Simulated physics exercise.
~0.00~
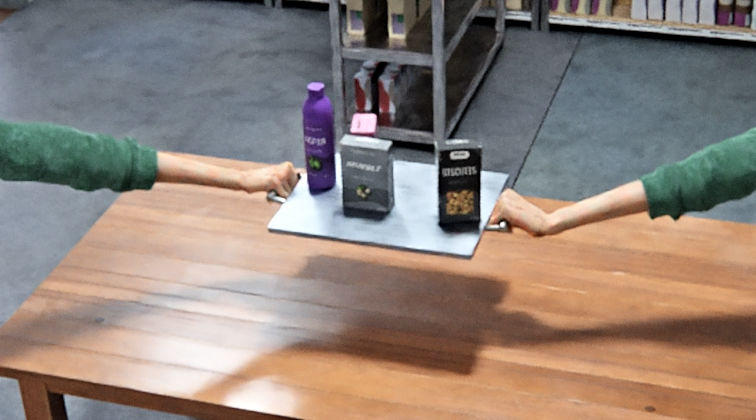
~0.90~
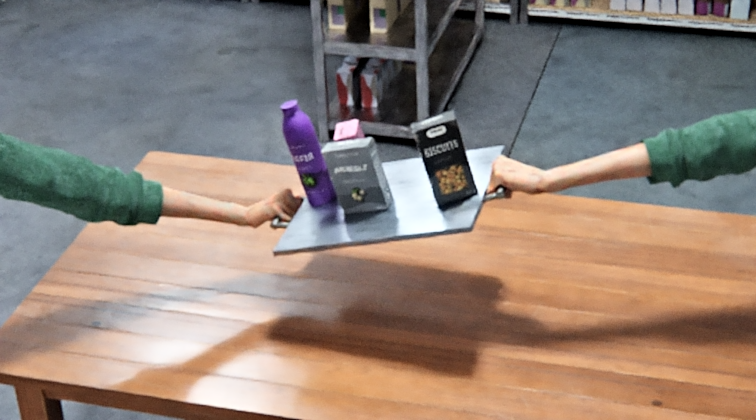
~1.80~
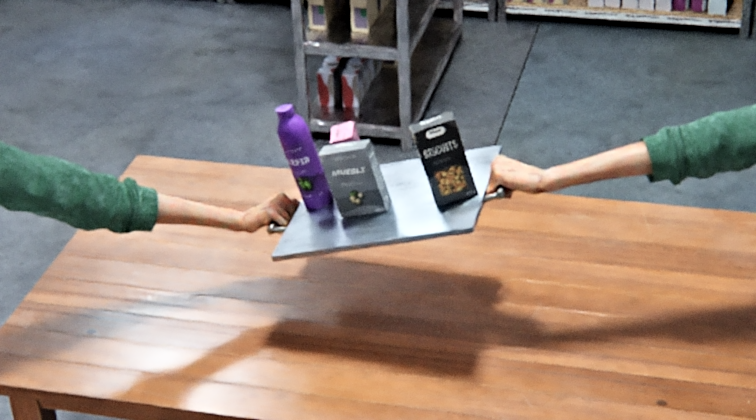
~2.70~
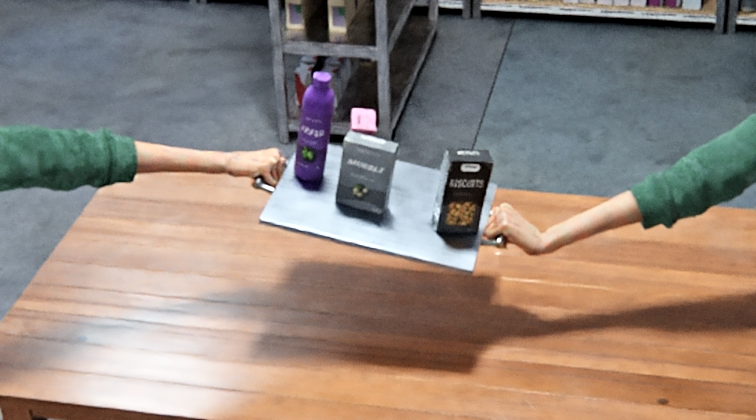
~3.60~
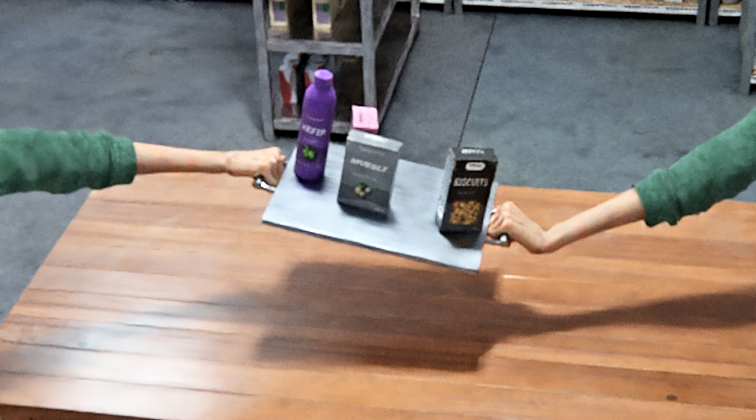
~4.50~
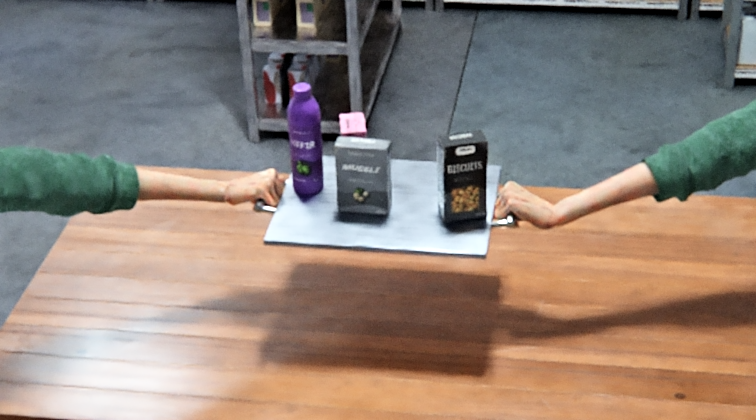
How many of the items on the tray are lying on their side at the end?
None of them are lying down; the purple bottle and the grey, pink and black packets all stand upright on the level tray.
